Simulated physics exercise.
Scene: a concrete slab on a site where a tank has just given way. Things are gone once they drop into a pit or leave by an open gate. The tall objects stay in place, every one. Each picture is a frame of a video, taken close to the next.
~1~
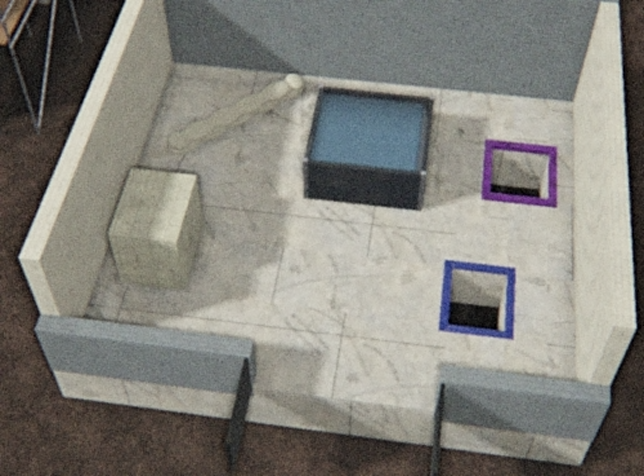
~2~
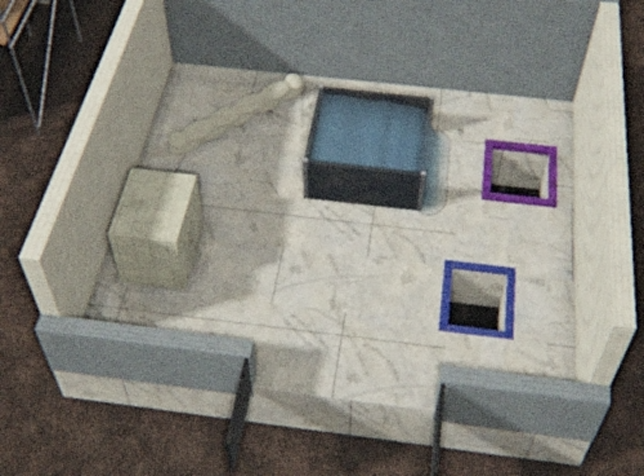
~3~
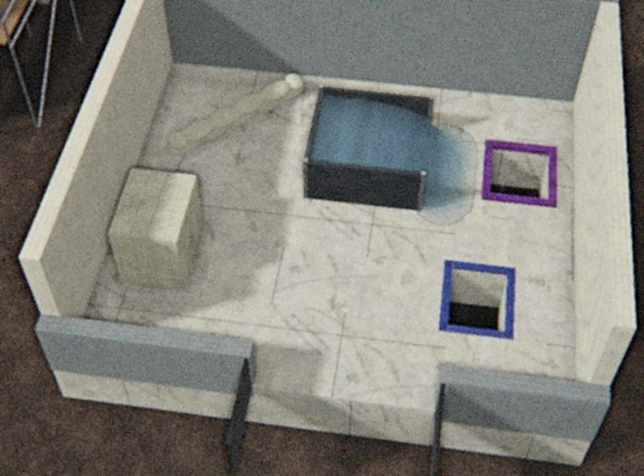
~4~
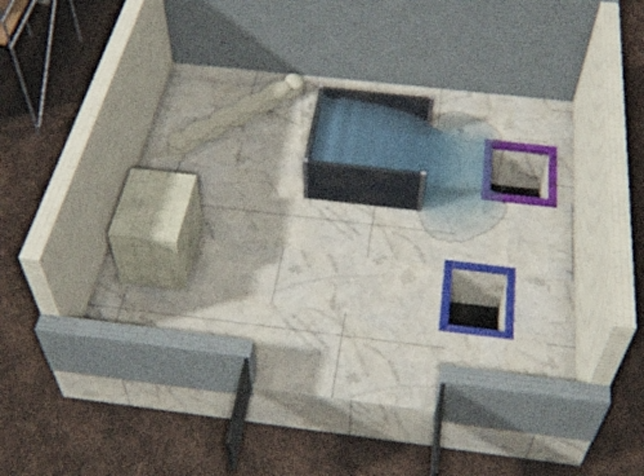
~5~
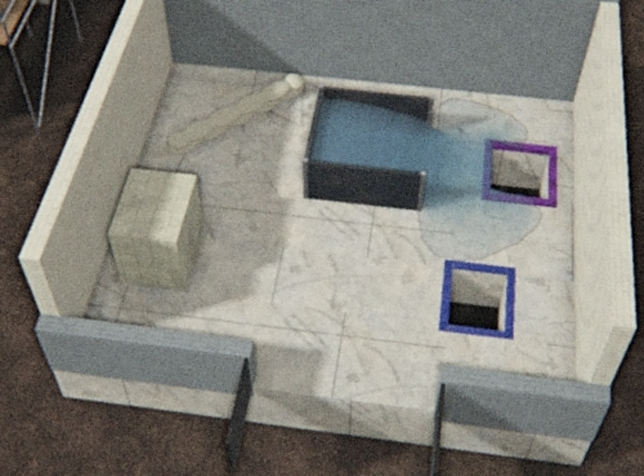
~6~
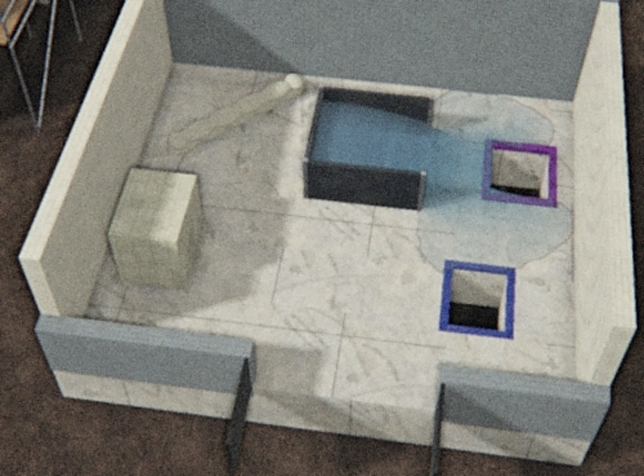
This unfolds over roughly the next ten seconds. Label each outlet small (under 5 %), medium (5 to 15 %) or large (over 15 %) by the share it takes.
Labels: Gate: Small, blue pit: Medium, purple pit: Large.
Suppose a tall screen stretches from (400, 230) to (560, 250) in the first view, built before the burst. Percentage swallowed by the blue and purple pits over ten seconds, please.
Approximate split, blue: 2 in a hundred; purple: 50 in a hundred.
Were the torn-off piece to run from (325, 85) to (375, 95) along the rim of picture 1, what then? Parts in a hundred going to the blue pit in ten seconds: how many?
Parts in a hundred: Blue 4.
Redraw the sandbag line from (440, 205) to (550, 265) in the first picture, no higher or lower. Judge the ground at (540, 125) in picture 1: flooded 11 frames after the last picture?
I'd say it ends up inundated.
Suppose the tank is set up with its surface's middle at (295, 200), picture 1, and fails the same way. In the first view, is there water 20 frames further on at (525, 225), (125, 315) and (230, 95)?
In order: Inundated, then unflooded, then unflooded.
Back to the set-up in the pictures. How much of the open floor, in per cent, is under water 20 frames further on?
Roughly 35 per cent.
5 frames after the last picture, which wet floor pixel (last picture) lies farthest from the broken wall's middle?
At roughly (576, 327).
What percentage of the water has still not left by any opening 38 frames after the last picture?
Estimate: Near 48 %.
A moment on, water covers 20 % of the floor; the gate 0 %, the blue pit 1 %, the purple pit 20 %.
Next, water covers 25 % of the floor; the gate 0 %, the blue pit 1 %, the purple pit 31 %.
Then, water covers 35 % of the floor; the gate 0 %, the blue pit 3 %, the purple pit 40 %.
Later, water covers 55 % of the floor; the gate 1 %, the blue pit 7 %, the purple pit 45 %.
In the end, water covers 70 % of the floor; the gate 3 %, the blue pit 12 %, the purple pit 45 %.
